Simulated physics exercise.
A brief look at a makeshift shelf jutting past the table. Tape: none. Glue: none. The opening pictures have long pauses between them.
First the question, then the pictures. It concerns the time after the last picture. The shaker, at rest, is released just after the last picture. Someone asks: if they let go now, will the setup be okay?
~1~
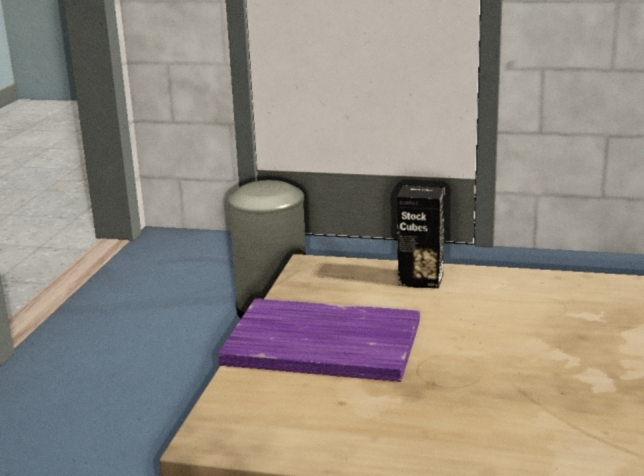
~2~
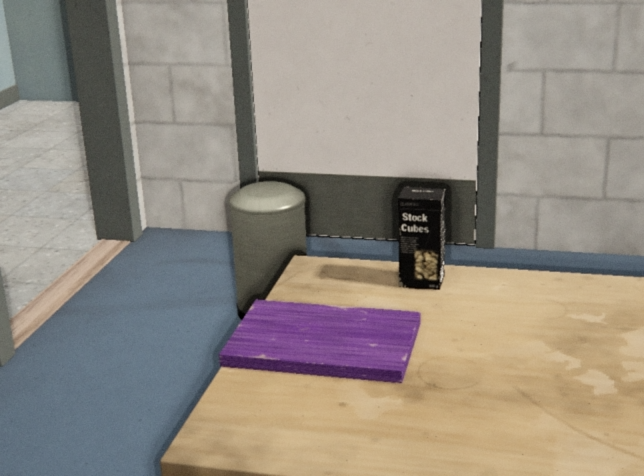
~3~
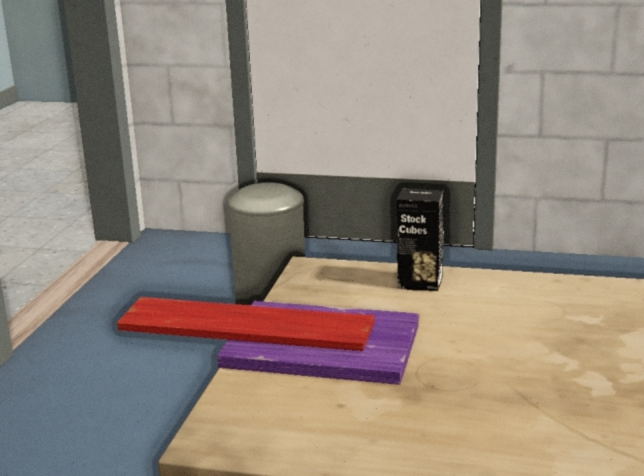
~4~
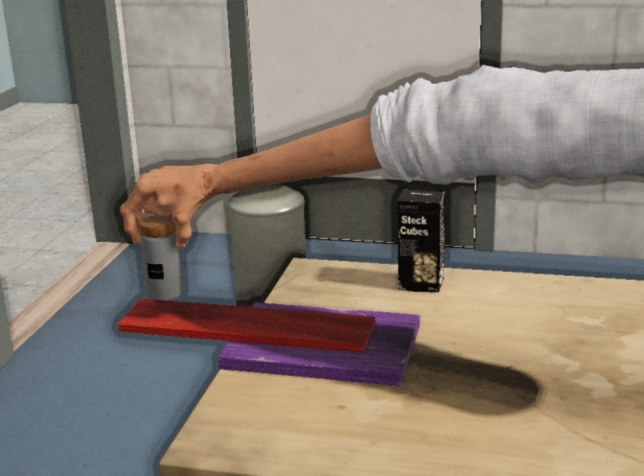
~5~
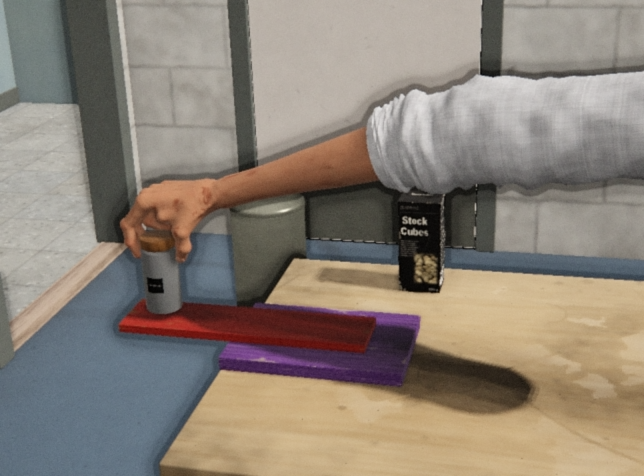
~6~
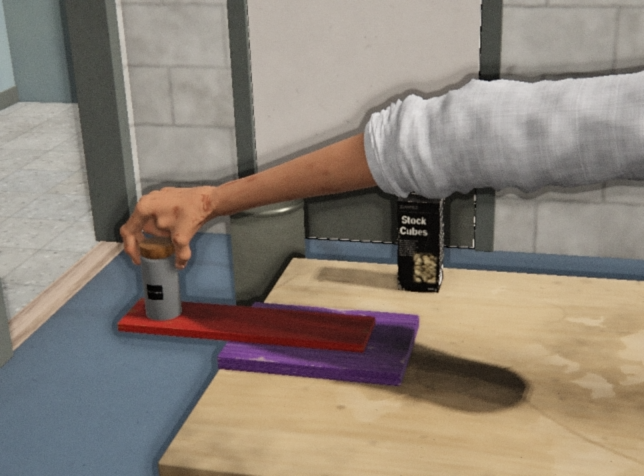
No, it goes down.
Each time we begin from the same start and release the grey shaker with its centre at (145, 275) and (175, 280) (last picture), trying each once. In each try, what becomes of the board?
On the first try it falls; on the second try it falls.
Then, 0.50 s after the last picture, red board and grey shaker now down on the floor or falling.
Then, 0.70 s after the last picture, things are still on the move.
Then, 0.90 s after the last picture, as before.
By the end, down on the floor or falling, red board and grey shaker; the other 2 in place. The board goes over.
